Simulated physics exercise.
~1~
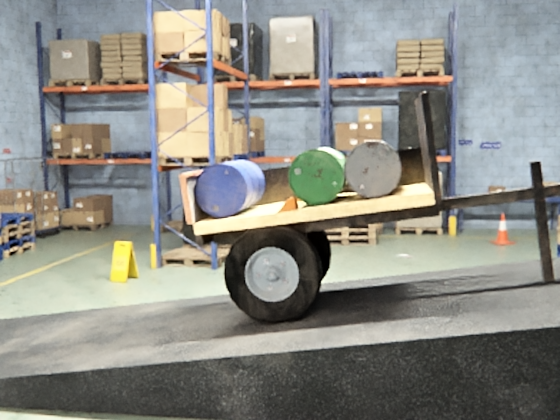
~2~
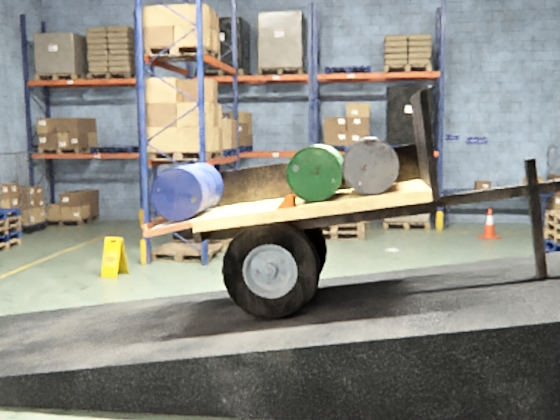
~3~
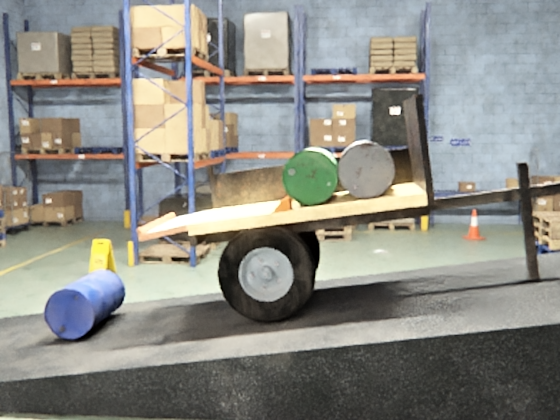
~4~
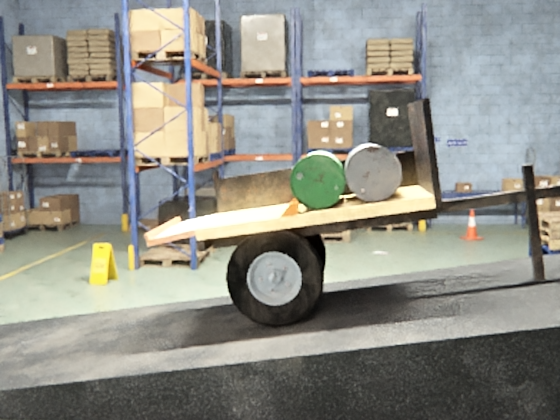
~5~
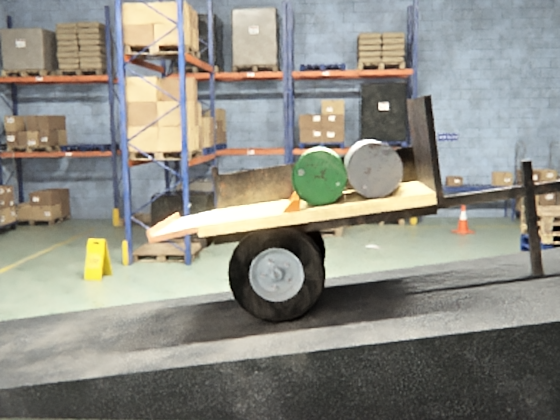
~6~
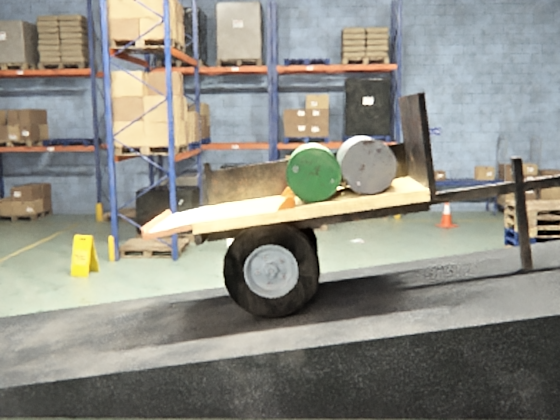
A blue drum rolled left down the lowered tailgate of a sloping trailer in a warehouse, dropped onto the ramp and went out of view, while the green and grey drums stayed side by side on the bed behind an orange chock.
